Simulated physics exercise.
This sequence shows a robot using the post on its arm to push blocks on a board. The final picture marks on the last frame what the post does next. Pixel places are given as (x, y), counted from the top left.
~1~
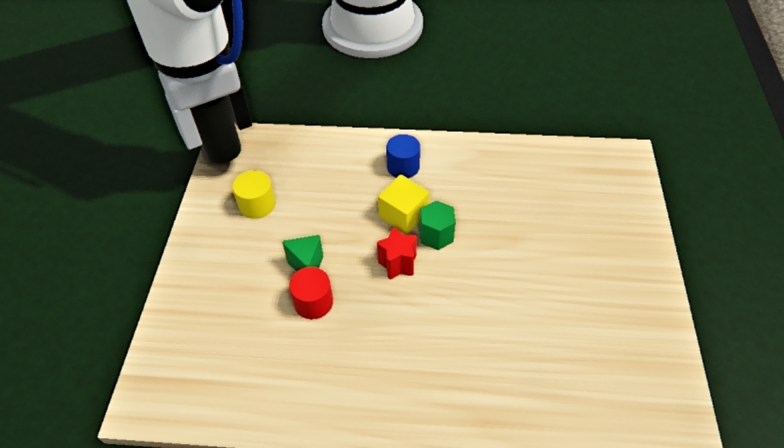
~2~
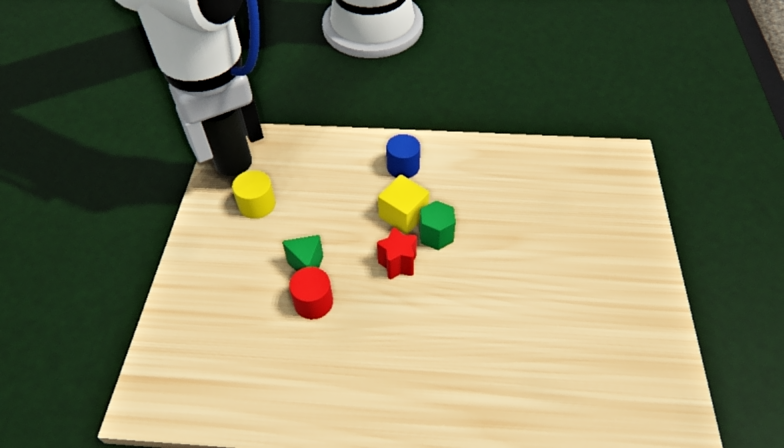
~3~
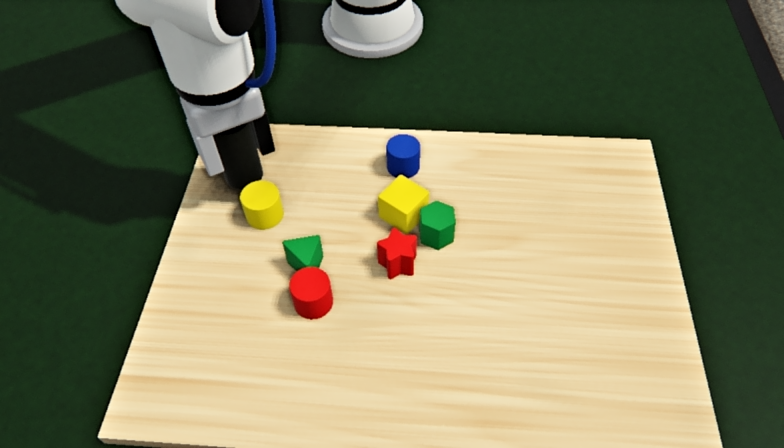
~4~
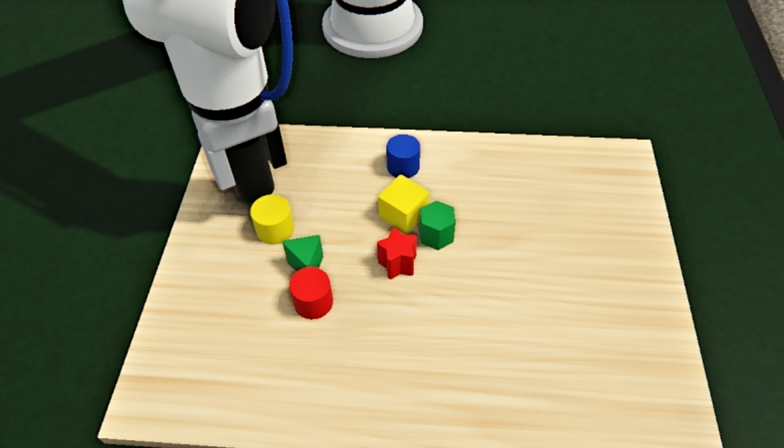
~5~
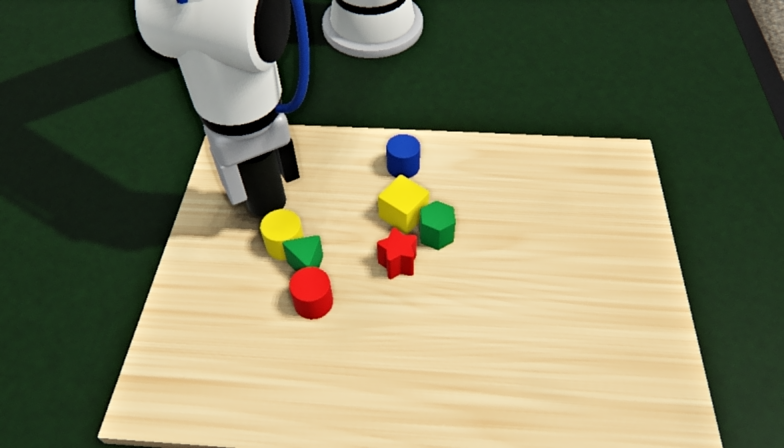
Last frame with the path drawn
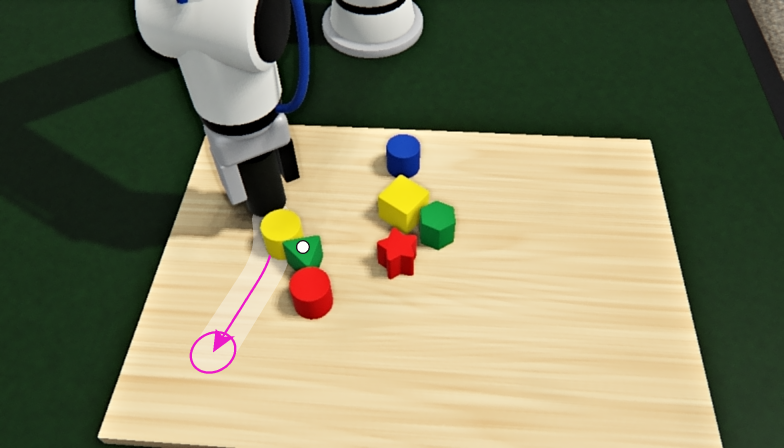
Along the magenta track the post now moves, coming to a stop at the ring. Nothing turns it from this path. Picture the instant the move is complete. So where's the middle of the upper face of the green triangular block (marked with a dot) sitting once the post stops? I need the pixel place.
That would be at about pixel (328, 264).
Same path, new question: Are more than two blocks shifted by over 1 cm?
Yes - that is the case.
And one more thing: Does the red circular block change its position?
Final answer: Yes.
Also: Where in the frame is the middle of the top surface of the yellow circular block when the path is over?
(288, 277)
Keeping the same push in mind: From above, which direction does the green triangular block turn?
It is turned anticlockwise.
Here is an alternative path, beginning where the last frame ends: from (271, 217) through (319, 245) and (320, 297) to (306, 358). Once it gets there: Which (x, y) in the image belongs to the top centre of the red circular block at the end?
The centre of its top will be at (326, 375).
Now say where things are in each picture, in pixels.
The first frame shows lower end of the post (224, 151), tops of blocks, yellow circular block (251, 184), green triangular block (303, 247), red circular block (310, 283).
The second frame shows post (234, 163), blocks as before.
The third frame shows post (245, 176), yellow circular block (259, 194).
The fourth frame shows post (256, 189), yellow circular block (270, 209).
The fifth frame shows post (267, 202), yellow circular block (280, 224), green triangular block (303, 247), red circular block (310, 283).
The drawn path runs from (271, 217) via (269, 260) and (244, 304), ending at (213, 352); the dot is on the green triangular block.
What follows on the original path. One third of the way, post (264, 246); yellow circular block (289, 264); green triangular block (325, 264), turned 65° anticlockwise; red circular block (318, 295).
Two thirds of the way, post (237, 291); yellow circular block (288, 277); green triangular block (328, 264), turned 65° anticlockwise; red circular block (321, 296).
At the end, post (206, 339); yellow circular block (288, 277); green triangular block (328, 264), turned 65° anticlockwise; red circular block (321, 296).
